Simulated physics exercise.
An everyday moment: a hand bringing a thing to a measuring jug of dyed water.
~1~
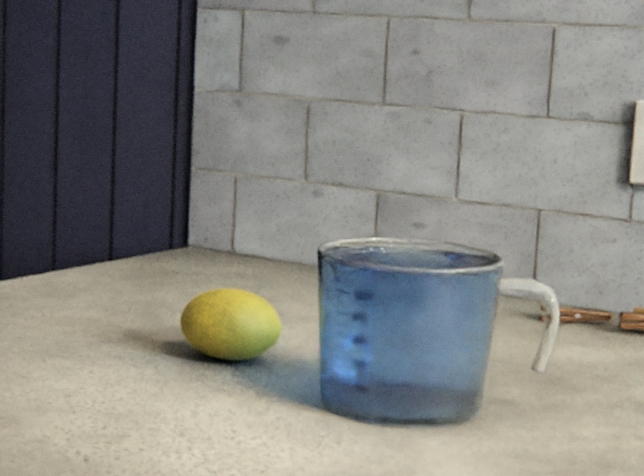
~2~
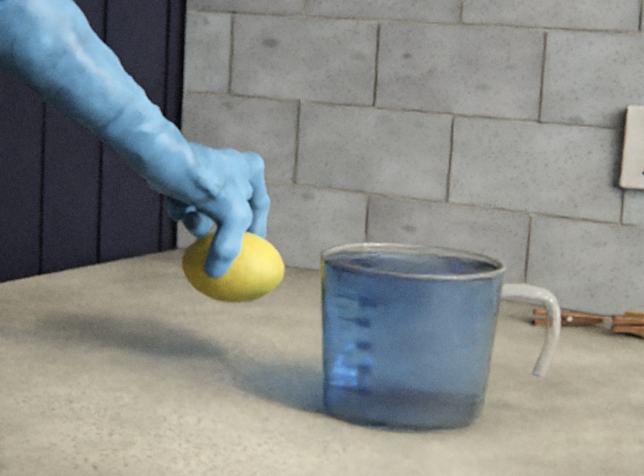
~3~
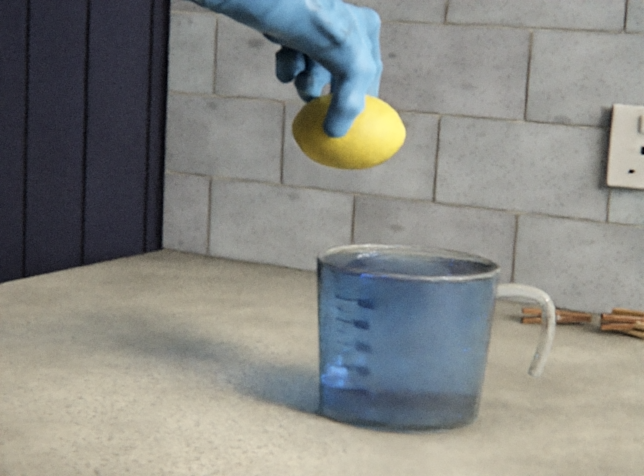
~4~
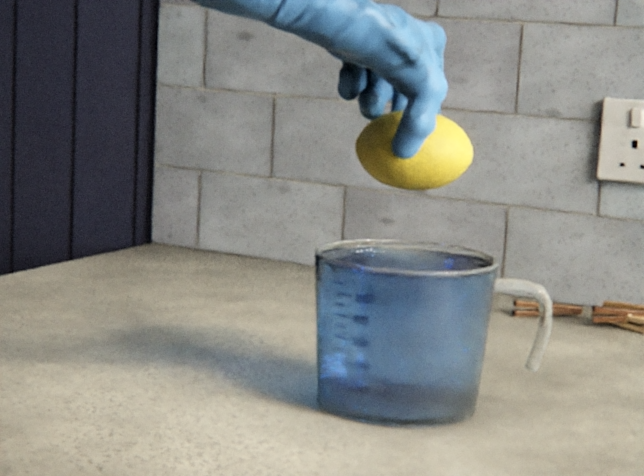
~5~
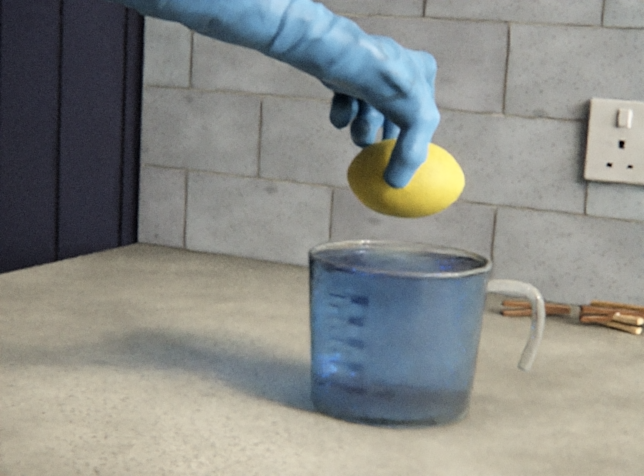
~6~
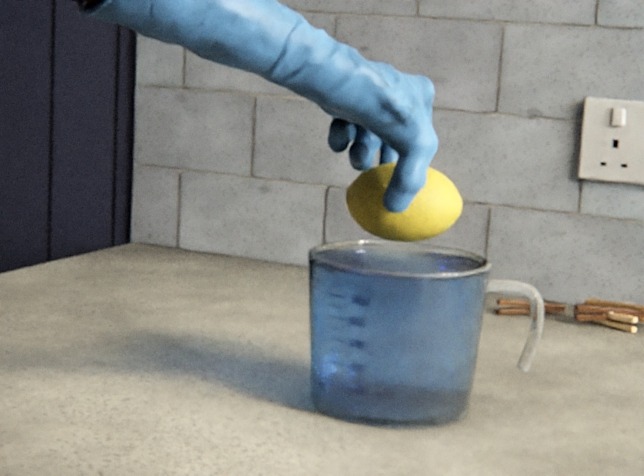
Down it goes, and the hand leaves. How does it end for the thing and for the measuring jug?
It stays at the surface, and the measuring jug overflows.
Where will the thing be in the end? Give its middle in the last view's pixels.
Near (398, 281).
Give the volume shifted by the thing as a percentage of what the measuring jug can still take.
I make it 220 per cent.
A moment on, the lemon enters the dyed water; the measuring jug is full to the brim.
Further on, the lemon comes up again; the measuring jug is full to the brim; a puddle lies round it.
When it is over, the lemon is afloat; the measuring jug is full to the brim; a puddle lies round it.
